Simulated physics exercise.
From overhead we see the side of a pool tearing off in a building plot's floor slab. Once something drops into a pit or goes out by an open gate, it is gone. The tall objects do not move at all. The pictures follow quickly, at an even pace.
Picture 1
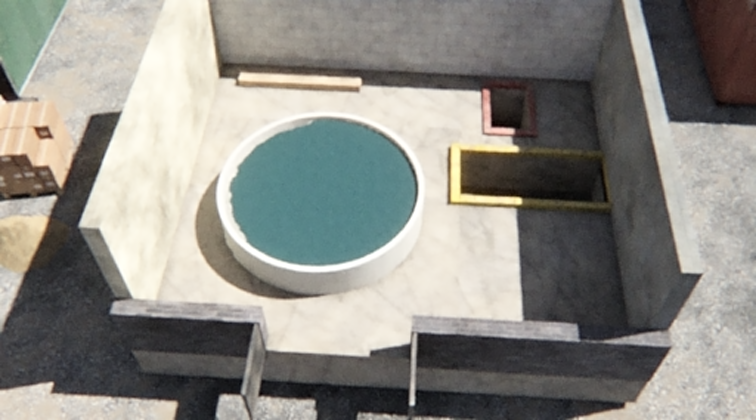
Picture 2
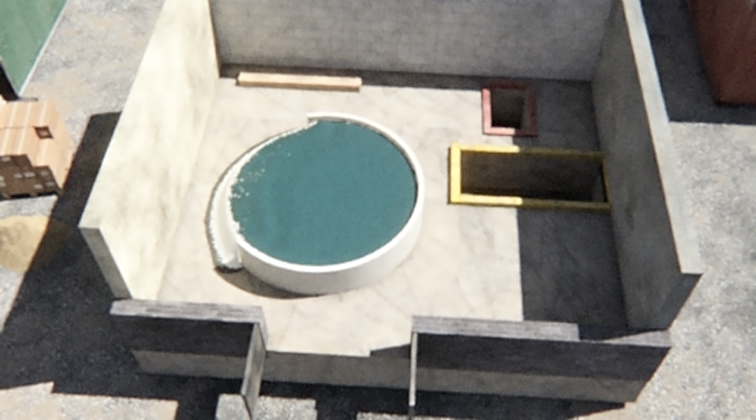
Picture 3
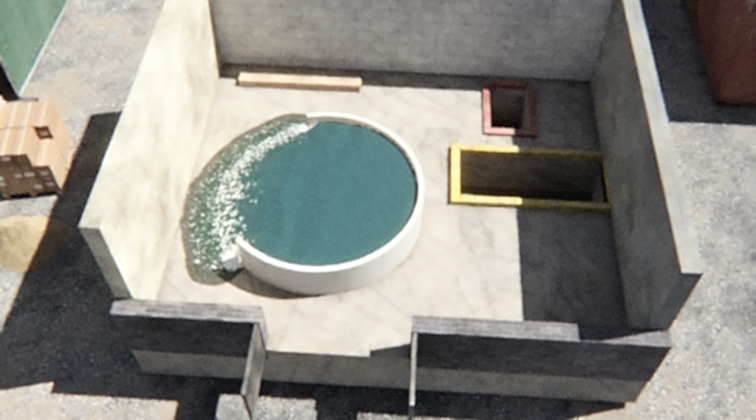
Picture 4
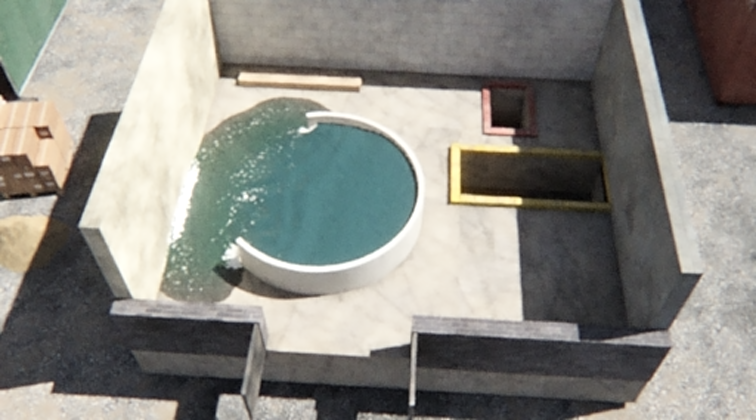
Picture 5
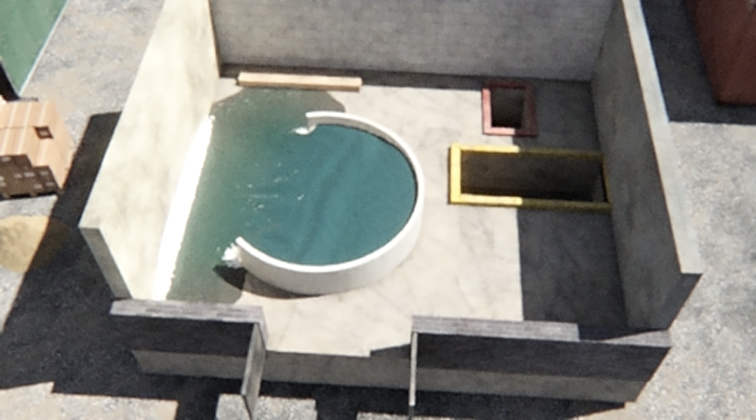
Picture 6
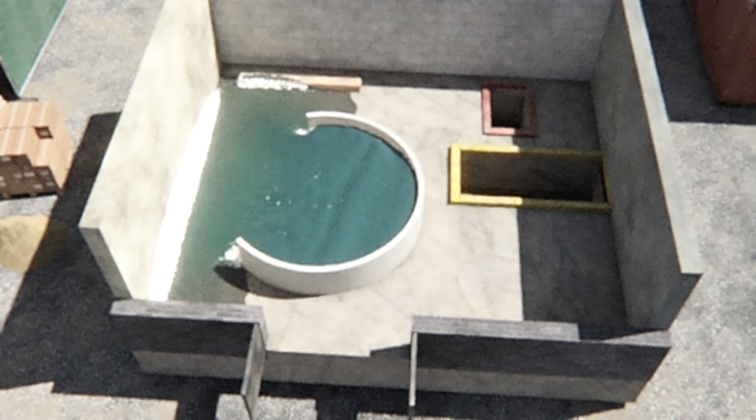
A walled concrete plot with a gap in its near wall is seen from high overhead by a still camera. A round white tank of dark teal water stands left of centre, with a wooden plank behind it and a small red-framed pit and larger yellow-framed pit to the right. The tank's left side tears open, and foaming water pours out, spreads to the left wall and reaches the plank.
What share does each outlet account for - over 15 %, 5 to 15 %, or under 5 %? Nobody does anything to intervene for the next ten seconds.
My prediction: Gate: The middle band; yellow pit: The bottom band; red pit: The top band.
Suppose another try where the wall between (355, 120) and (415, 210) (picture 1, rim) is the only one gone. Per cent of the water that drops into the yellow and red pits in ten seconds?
Near enough: Yellow 20 percent, red 25 percent.
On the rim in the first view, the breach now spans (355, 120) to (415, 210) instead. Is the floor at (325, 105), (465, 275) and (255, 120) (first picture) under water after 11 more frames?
Spot by spot: Unaffected, then unaffected, then unaffected.
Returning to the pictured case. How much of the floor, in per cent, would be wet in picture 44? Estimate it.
Close to 95 in a hundred, I think.
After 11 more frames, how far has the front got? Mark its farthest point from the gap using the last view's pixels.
Farthest reach: (415, 77).
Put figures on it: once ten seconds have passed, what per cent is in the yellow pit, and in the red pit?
I'd say near 2 %, and near 18 %.
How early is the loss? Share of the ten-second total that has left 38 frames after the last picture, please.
I'd put it near 60 in a hundred.
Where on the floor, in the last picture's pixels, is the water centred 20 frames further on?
I'd say around (295, 179).
A moment on, water covers 25 % of the floor; the gate 0 %, the yellow pit 0 %, the red pit 0 %.
Next, water covers 40 % of the floor; the gate 0 %, the yellow pit 0 %, the red pit 0 %.
Then, water covers 70 % of the floor; the gate 1 %, the yellow pit 0 %, the red pit 2 %.
Later, water covers 95 % of the floor; the gate 5 %, the yellow pit 2 %, the red pit 11 %.
In the end, water covers 100 % of the floor; the gate 8 %, the yellow pit 2 %, the red pit 19 %.
